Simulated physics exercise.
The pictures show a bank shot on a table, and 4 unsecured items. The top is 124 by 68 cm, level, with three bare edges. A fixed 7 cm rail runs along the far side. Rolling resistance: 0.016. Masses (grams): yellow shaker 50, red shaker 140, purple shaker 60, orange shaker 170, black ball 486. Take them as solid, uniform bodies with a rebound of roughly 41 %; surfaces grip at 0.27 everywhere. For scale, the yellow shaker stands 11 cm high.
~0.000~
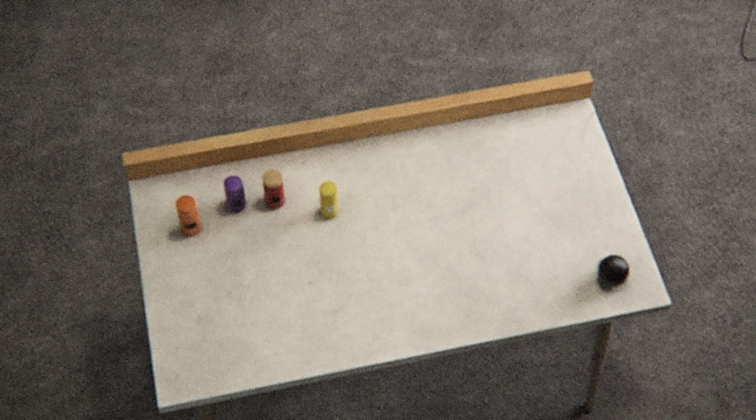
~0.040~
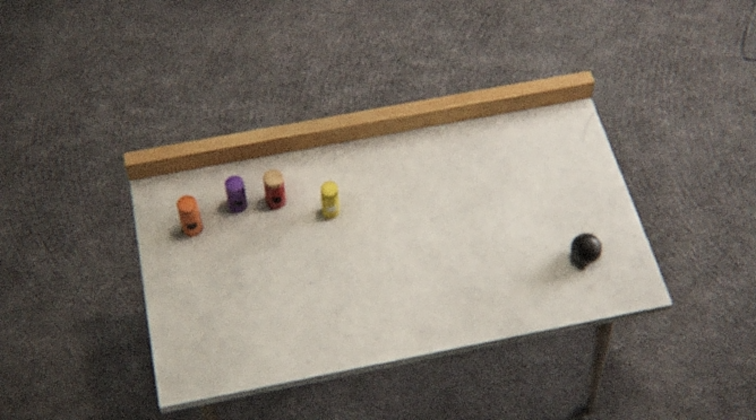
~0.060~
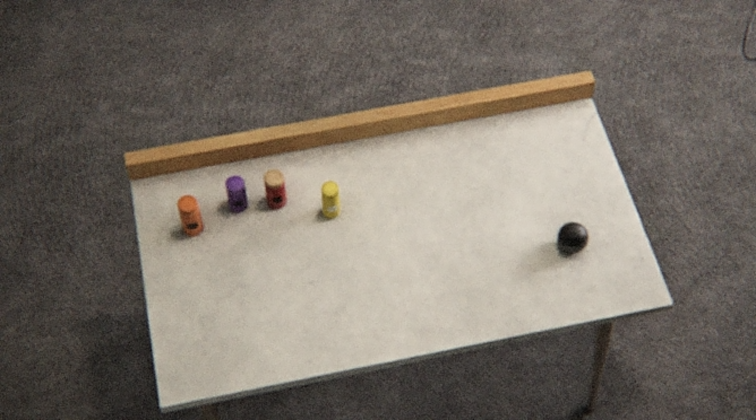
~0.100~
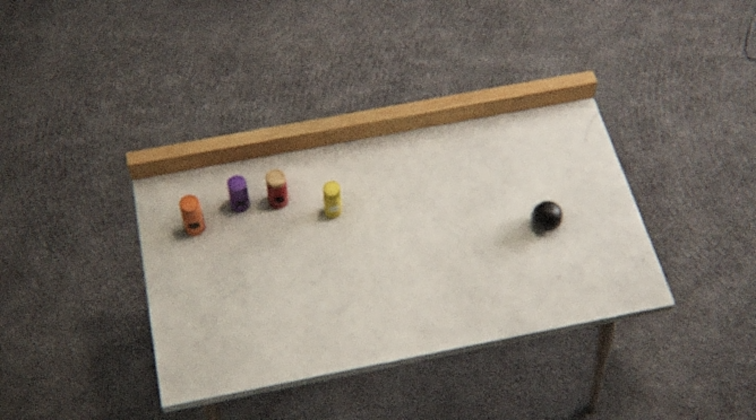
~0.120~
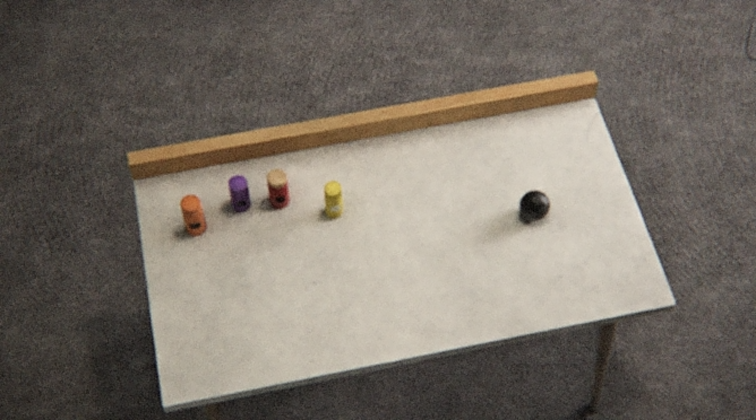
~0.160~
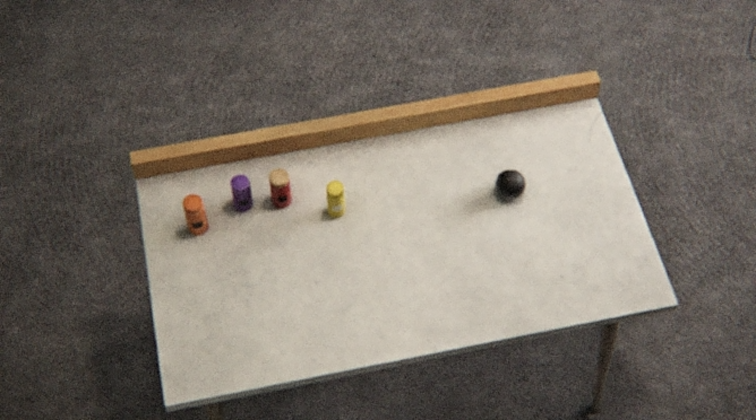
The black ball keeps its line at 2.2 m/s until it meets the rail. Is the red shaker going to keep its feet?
The red shaker is still upright.
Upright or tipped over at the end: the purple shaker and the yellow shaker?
The purple shaker stays upright; the yellow shaker tips over.
After 0.66 s, black ball near (320, 204); yellow shaker leaning 6°.
After 1.16 s, black ball near (169, 272); yellow shaker on its side.
By the end (1.8 s), tipped over on the table, yellow shaker; the other 3 in place, give or take 4 cm. Seen from the same camera at the end, red shaker near (281, 189).
